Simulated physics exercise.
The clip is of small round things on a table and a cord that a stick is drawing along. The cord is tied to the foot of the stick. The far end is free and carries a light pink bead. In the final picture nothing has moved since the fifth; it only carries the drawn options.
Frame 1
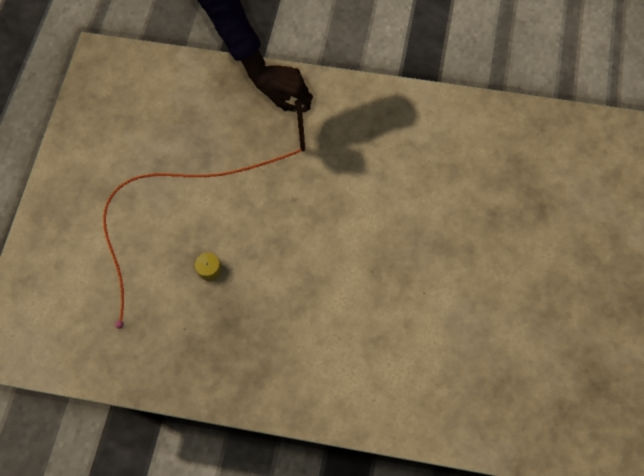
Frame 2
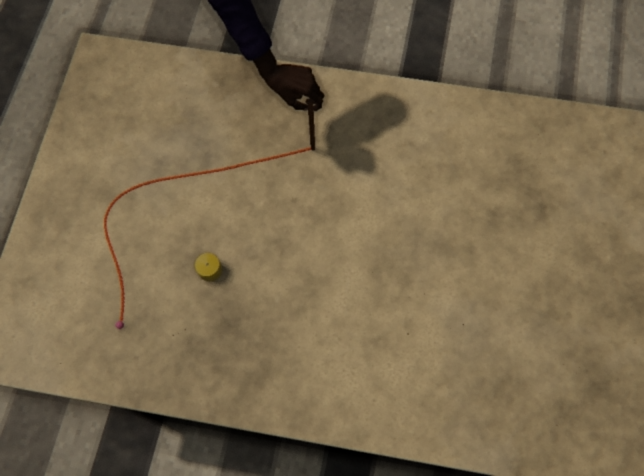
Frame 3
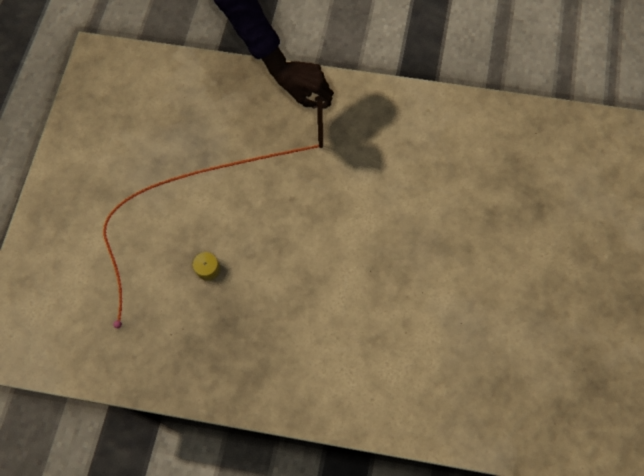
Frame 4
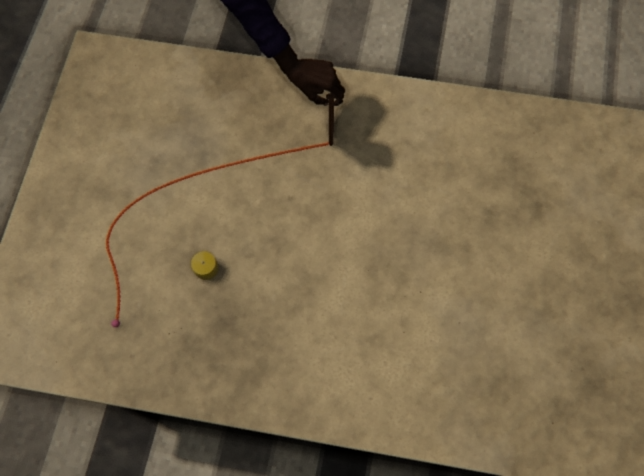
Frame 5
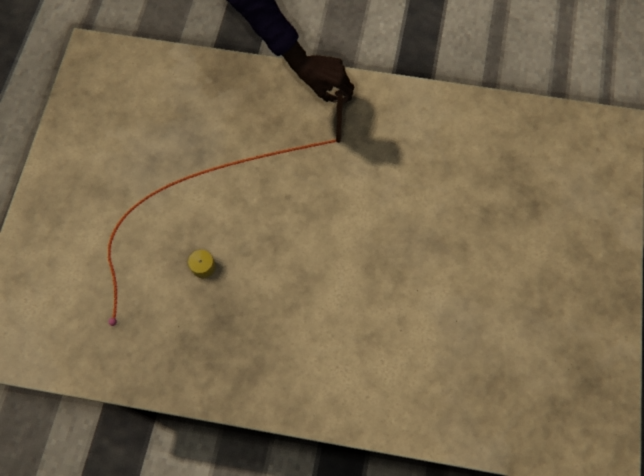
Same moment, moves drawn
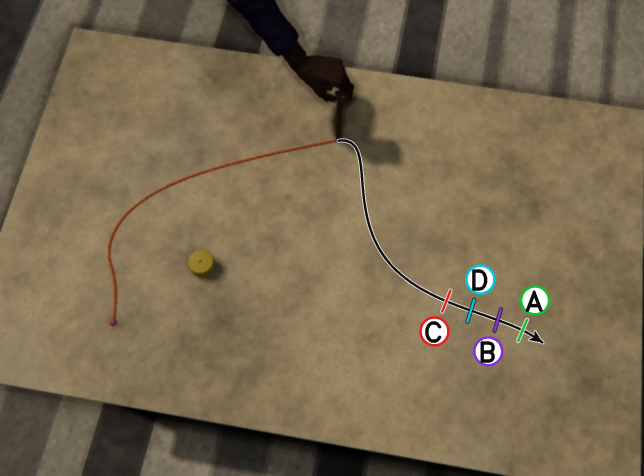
A dark-gloved hand moves a thin stick a short way right along a table, drawing a red cord whose upper curve flattens, while the pink bead at its free end and a small yellow round object barely shift.
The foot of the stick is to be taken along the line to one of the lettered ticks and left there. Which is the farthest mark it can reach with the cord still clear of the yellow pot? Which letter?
As far as tick C.
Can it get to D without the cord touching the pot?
No.
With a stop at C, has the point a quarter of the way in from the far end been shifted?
By then, yes.
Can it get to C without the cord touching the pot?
Yes.
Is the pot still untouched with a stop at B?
No.
On the marked copy, A at (523, 330); B at (498, 320); C at (446, 301); D at (471, 311); the route from (338, 141) via (395, 269) to (543, 343).
Taking C. A third of the way, foot of the stick (364, 197), middle of the cord (197, 186), free end (113, 319).
Two thirds of the way, foot of the stick (390, 264), middle of the cord (224, 212), free end (113, 315).
When it is over, foot of the stick (446, 301), middle of the cord (271, 251), free end (115, 301); nothing has been touched.
As for the rest, A brings the cord against the pot; B brings the cord against the pot; D brings the cord against the pot.
